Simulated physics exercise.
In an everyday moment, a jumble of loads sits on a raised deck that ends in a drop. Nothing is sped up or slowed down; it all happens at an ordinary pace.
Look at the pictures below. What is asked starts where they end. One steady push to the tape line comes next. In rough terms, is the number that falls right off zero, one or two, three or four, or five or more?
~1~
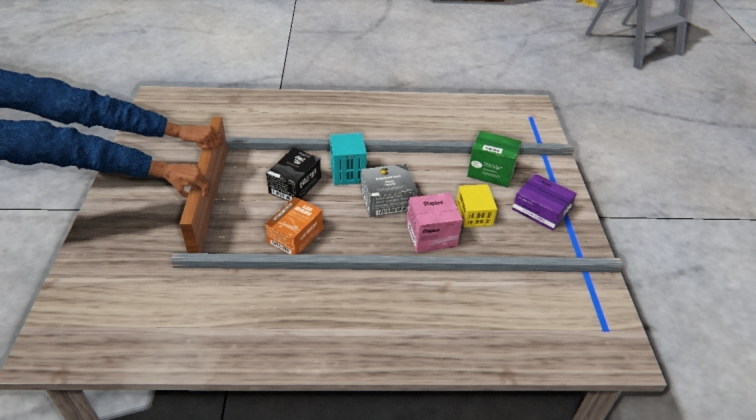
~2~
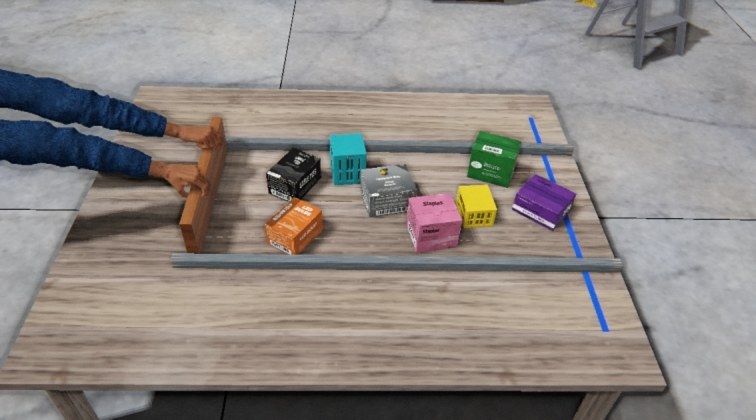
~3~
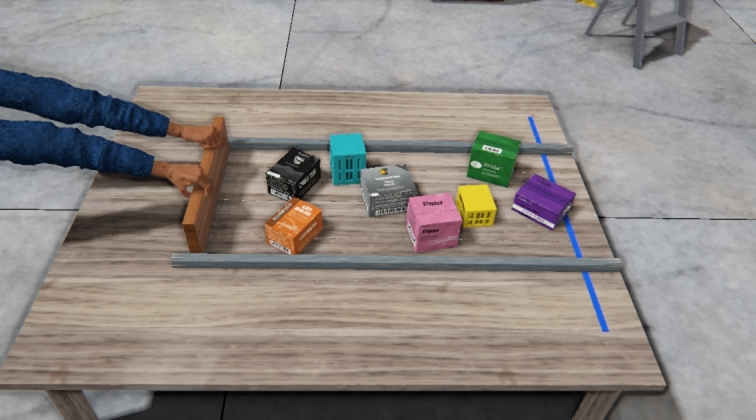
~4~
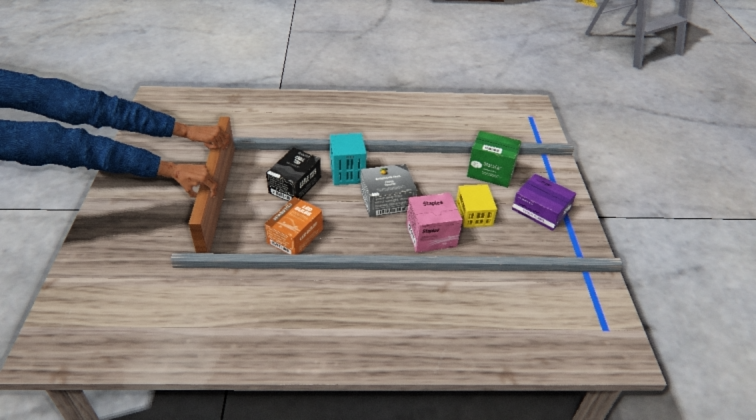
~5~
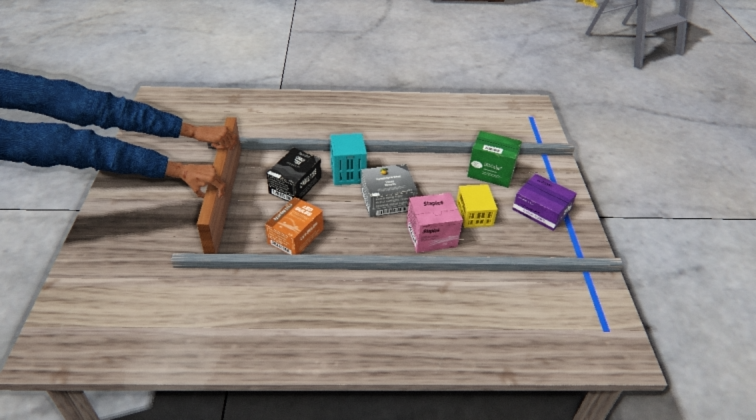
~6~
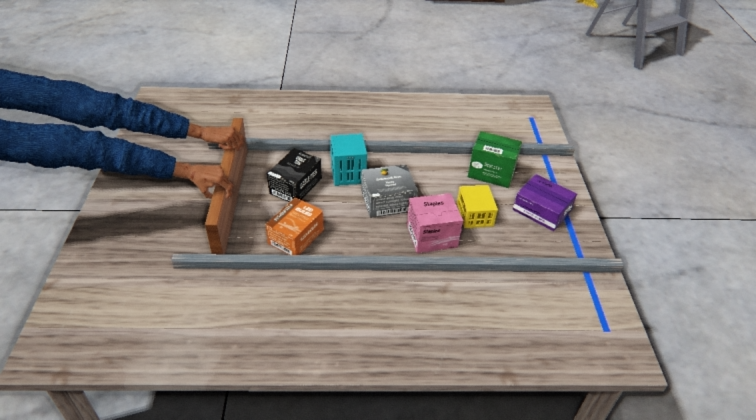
It is five or more.
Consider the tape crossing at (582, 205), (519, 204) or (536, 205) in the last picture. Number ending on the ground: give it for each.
The counts would be 8, 3 and 3.
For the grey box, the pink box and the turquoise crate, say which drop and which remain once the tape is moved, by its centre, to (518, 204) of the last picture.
First, the grey box is safe; next, the pink box is safe; last, the turquoise crate is safe.
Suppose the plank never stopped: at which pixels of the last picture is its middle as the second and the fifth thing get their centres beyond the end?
Near (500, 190) first, near (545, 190) second.
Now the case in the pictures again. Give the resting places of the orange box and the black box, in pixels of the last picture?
The orange box at (592, 225), the black box at (574, 177).
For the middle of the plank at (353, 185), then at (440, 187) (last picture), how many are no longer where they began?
That gives 4 for the first and 8 for the second.
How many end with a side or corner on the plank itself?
Contact count: 2.
A little later, none off yet; purple parcel at rest near (545, 202); green parcel at rest near (495, 159); yellow crate at rest near (477, 206).
Next, none off yet; purple parcel shifted a little near (560, 202); green parcel shifted a little near (505, 159); yellow crate shifted about its own width near (516, 208).
Later still, one off so far; purple parcel fallen near (642, 285); green parcel shifted well along near (577, 156); yellow crate shifted well along near (600, 209).
When it is over, the number that fall off is five or more; down, turquoise crate, grey box, pink box, yellow crate, green parcel and purple parcel.
